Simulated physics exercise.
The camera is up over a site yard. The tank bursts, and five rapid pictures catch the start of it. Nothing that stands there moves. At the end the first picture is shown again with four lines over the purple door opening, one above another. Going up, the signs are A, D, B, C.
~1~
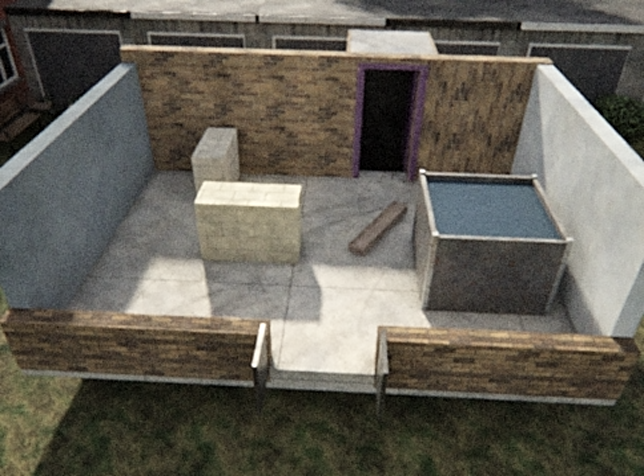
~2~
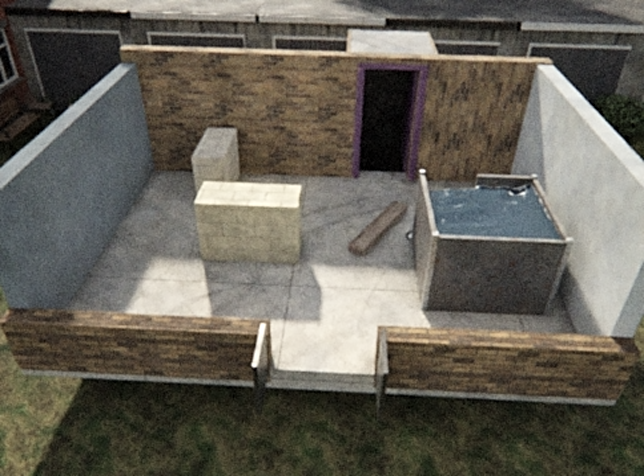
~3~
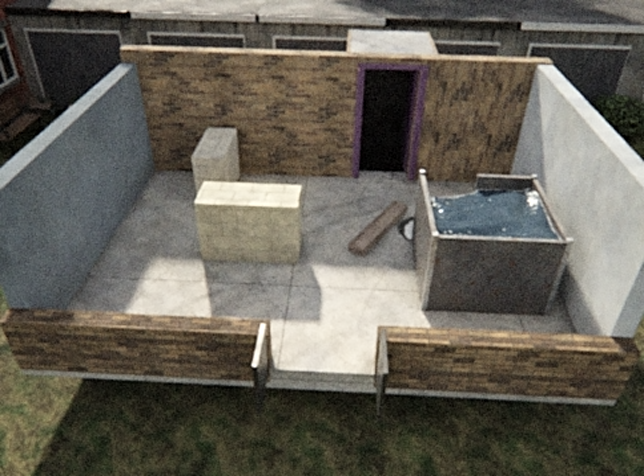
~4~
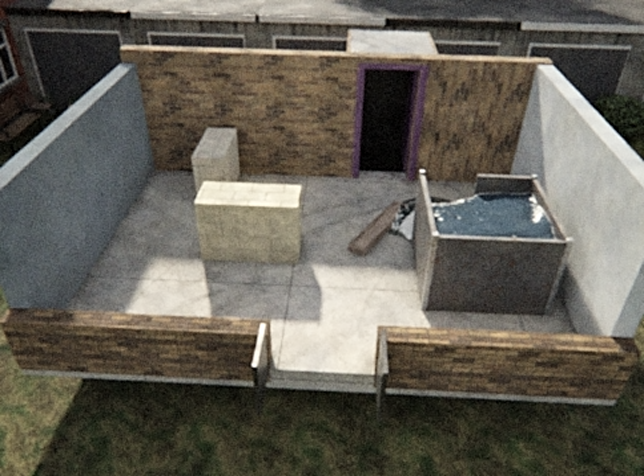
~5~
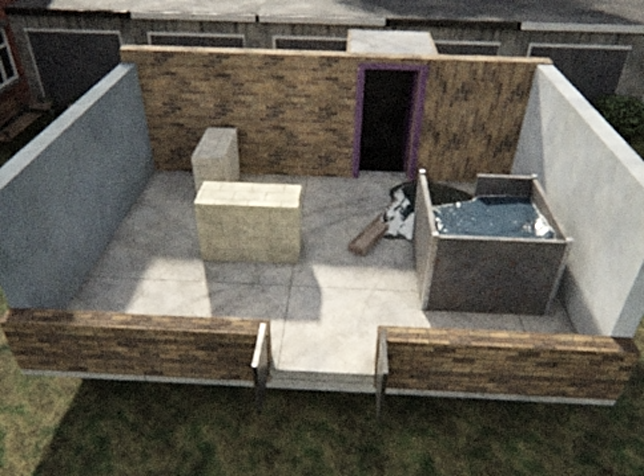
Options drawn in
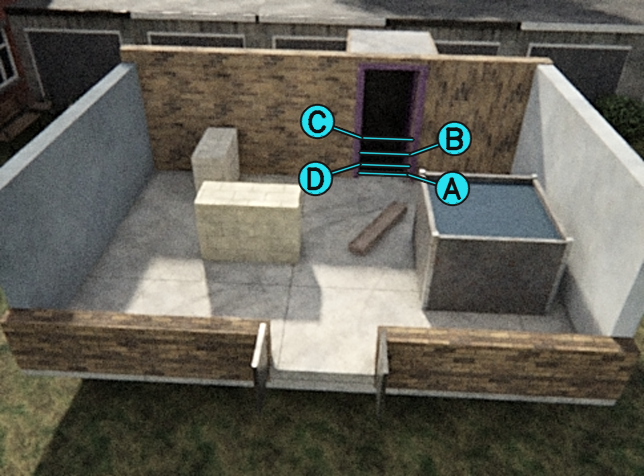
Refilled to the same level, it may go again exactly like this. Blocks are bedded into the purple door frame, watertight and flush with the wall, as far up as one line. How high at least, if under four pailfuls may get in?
Choose B.
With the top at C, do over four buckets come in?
No.
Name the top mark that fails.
That is mark D.
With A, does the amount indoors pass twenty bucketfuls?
Yes.
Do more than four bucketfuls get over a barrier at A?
Yes.
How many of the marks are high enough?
Two.
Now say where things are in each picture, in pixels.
In the first frame, water in the tank at rest, its middle at (488, 209); foot of the purple doorway at (383, 179); open gate at (324, 319).
In the second frame, 1 % of the ground under water, visible out to (411, 237).
In the third frame, water covers 3 % of the ground, its front hidden from here.
In the fourth frame, 6 % of the ground under water, visible out to (406, 220).
In the fifth frame, 11 % of the ground under water, visible out to (413, 183).
In cyan, A at (383, 173); B at (385, 153); C at (386, 138); D at (384, 165); from the bottom up A, D, B, C.
With A, dozens of bucketfuls pour in.
With B, a splash gets over, under a bucket.
With C, nothing gets over.
With D, some 15 bucketfuls get in.
